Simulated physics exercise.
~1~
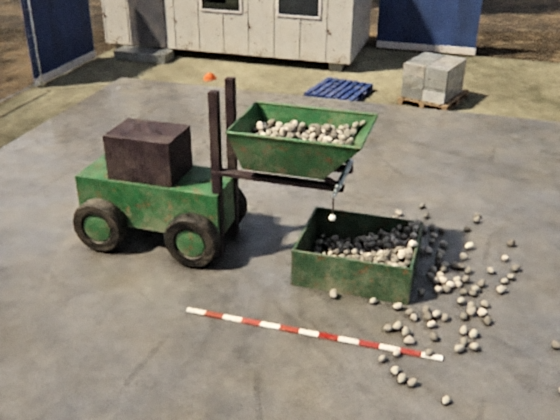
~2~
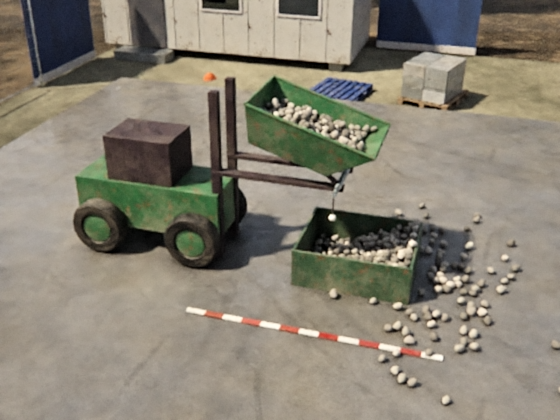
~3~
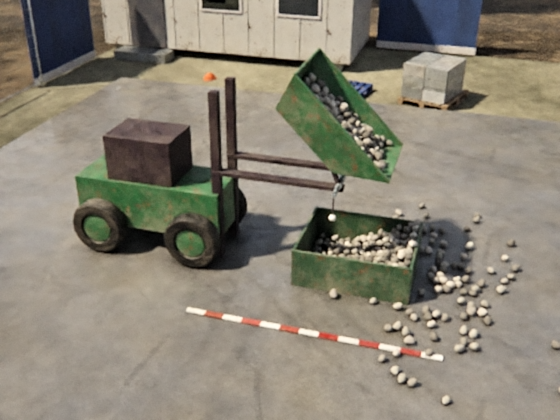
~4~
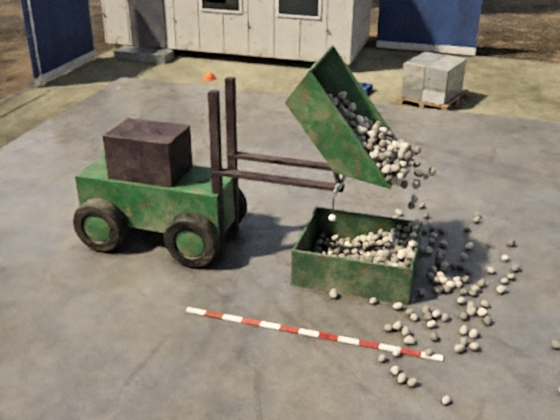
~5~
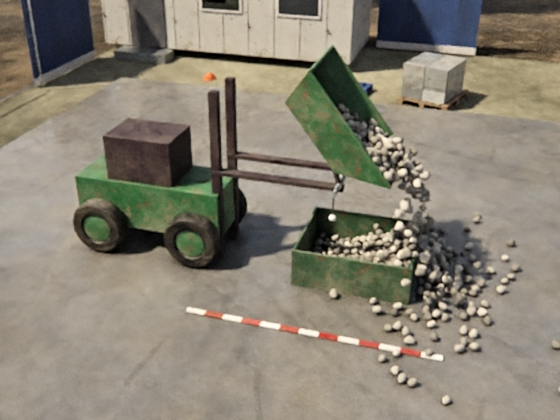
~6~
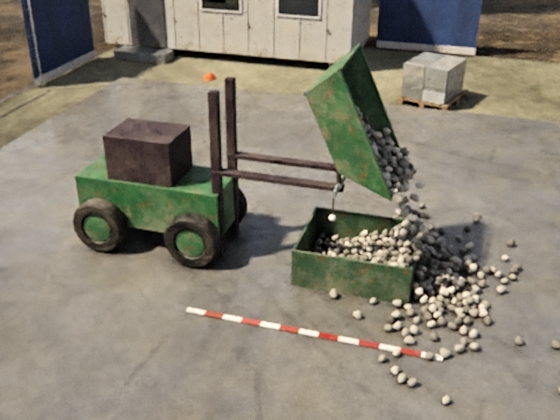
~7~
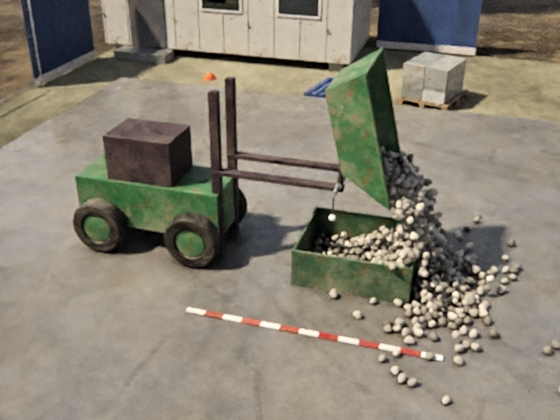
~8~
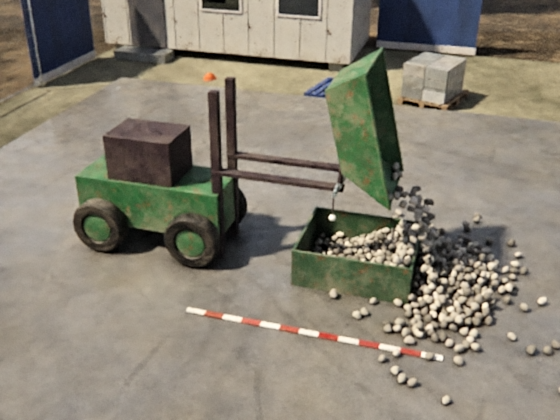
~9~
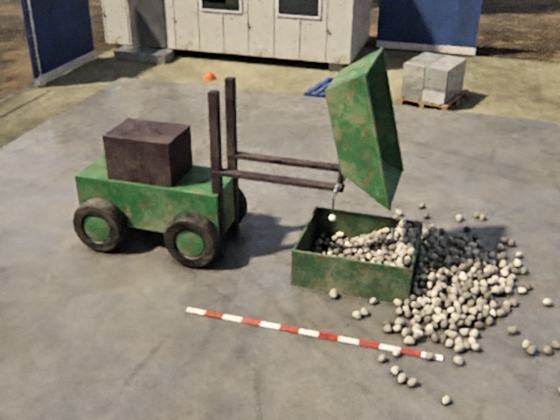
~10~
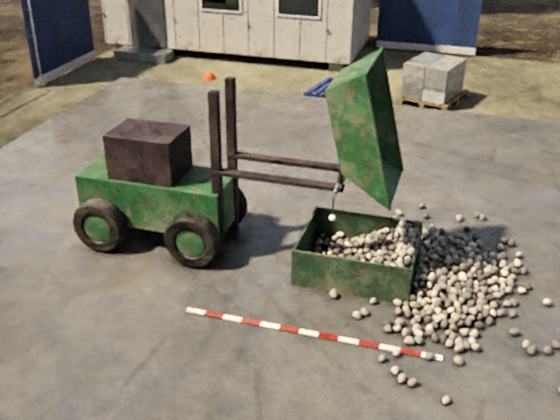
On a concrete yard, a forklift's green skip tips and empties stones over a bin, many spilling right.
